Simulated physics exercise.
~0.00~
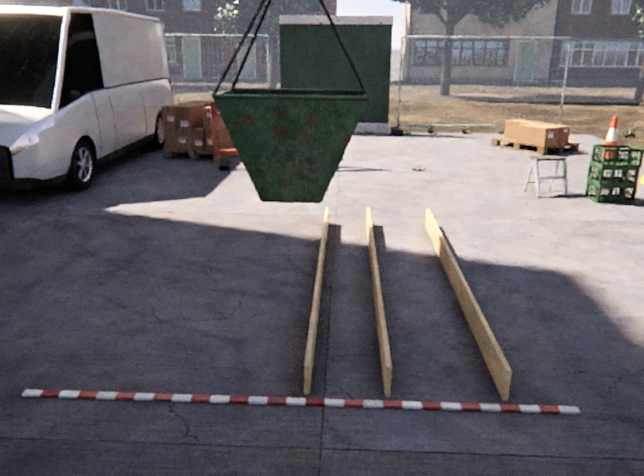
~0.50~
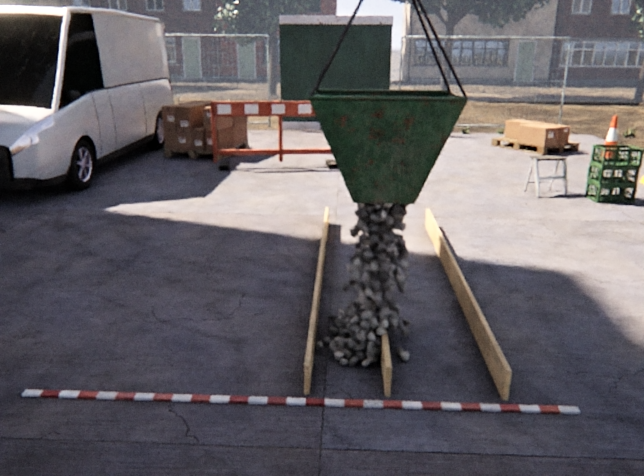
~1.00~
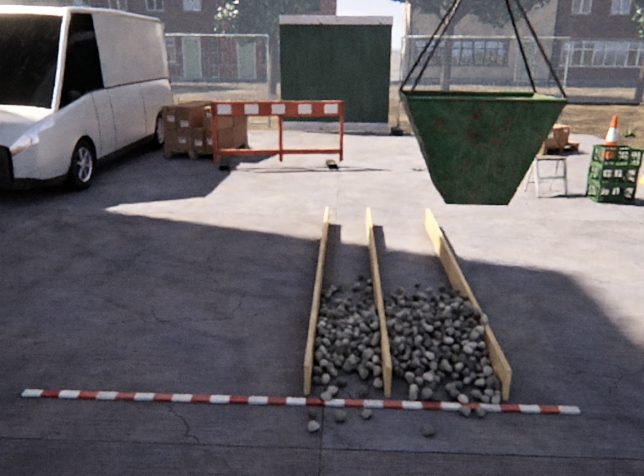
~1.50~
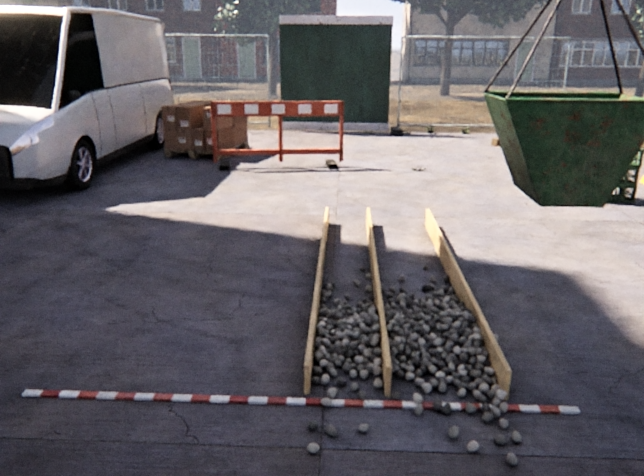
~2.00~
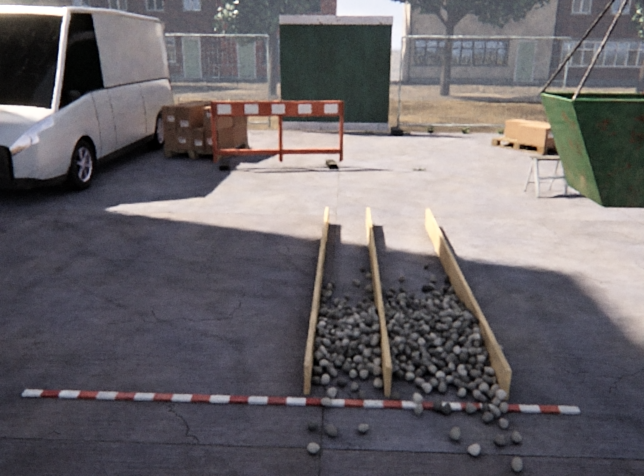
In a paved yard beside a white van, a green skip hanging from cables moved right and dropped grey stones between three wooden boards, and more settled in the right bay than the left, with a few scattered past the striped line.
